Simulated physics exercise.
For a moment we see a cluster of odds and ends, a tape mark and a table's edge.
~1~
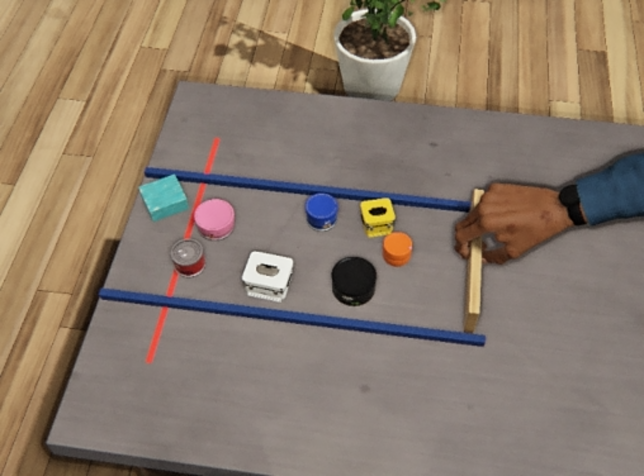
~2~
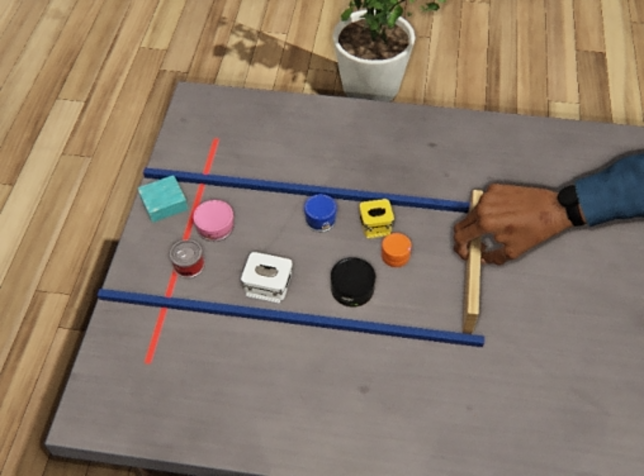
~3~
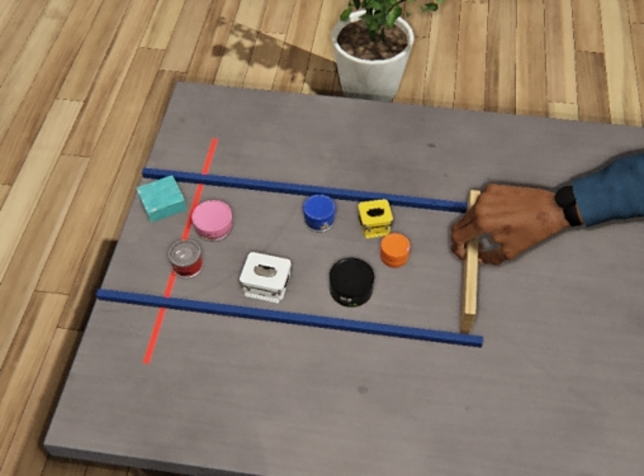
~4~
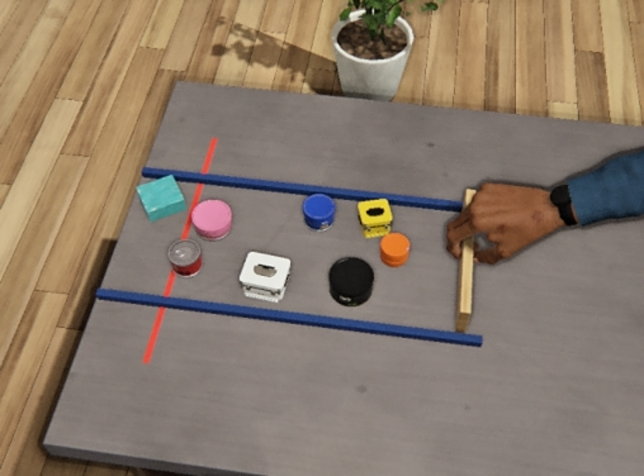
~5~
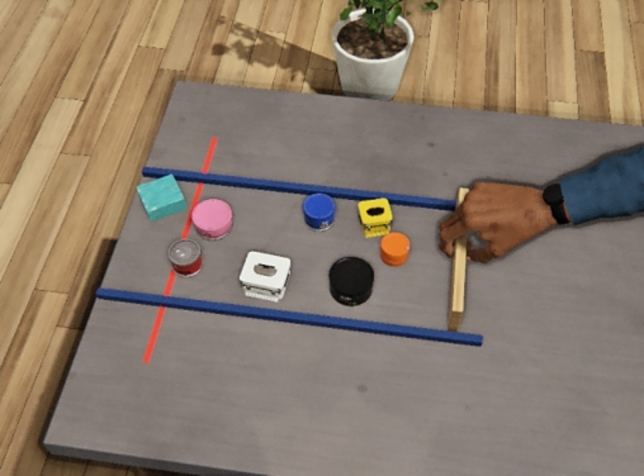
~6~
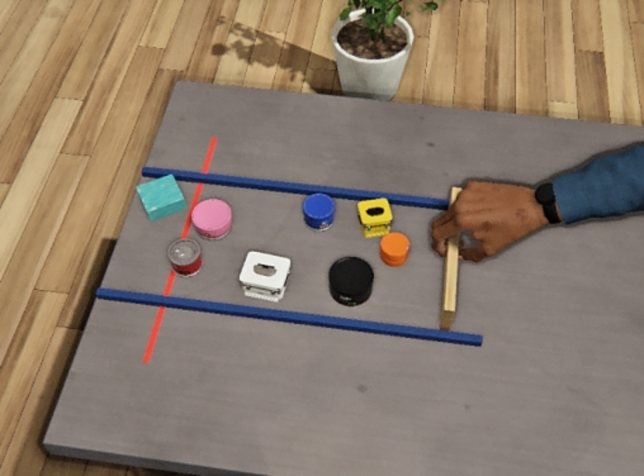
A hand sliding a wooden bar slowly left between two blue rails, toward small colourful objects that stay still on a grey tabletop.
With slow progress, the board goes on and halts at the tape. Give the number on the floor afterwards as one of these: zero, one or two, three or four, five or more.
Spilled: A single one or a pair.
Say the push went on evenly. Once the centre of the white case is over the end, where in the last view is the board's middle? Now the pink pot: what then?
I'd say about (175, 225) for the first one and about (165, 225) for the second.
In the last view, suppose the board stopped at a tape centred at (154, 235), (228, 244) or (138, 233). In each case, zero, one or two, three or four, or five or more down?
Tape by tape, the falls would be: At least five, then not one, then at least five.
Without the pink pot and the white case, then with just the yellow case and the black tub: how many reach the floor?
Tally per try: 1 / 0.
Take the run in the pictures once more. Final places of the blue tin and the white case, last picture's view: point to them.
The blue tin finishes at (153, 187); the white case finishes at (109, 270).
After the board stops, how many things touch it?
Number: 3.
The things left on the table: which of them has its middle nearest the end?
Answer: The white case.
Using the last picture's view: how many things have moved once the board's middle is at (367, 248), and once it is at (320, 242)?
The number moved is 3 and then 5.
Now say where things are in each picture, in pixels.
Turquoise block (164, 198); red tin (189, 258); pink pot (215, 220); board (474, 260); tape (186, 239), in the first frame.
Red tin (188, 259); blue tin (321, 213), in the second frame.
Pink pot (213, 221); yellow case (375, 219), in the third frame.
Turquoise block (161, 198); board (465, 260), in the fourth frame.
Red tin (186, 258); white case (266, 277), in the fifth frame.
Turquoise block (161, 198); red tin (186, 258); pink pot (212, 220); board (451, 258); tape (184, 239), in the sixth frame.
Soon after, none off yet; turquoise block at rest near (161, 198); red tin at rest near (186, 258); pink pot at rest near (212, 220).
After that, none off yet; turquoise block at rest near (159, 198); red tin displaced about its own width near (164, 246); pink pot displaced about its own width near (186, 224).
In the end, the number that fall off is one or two; gone, turquoise block.
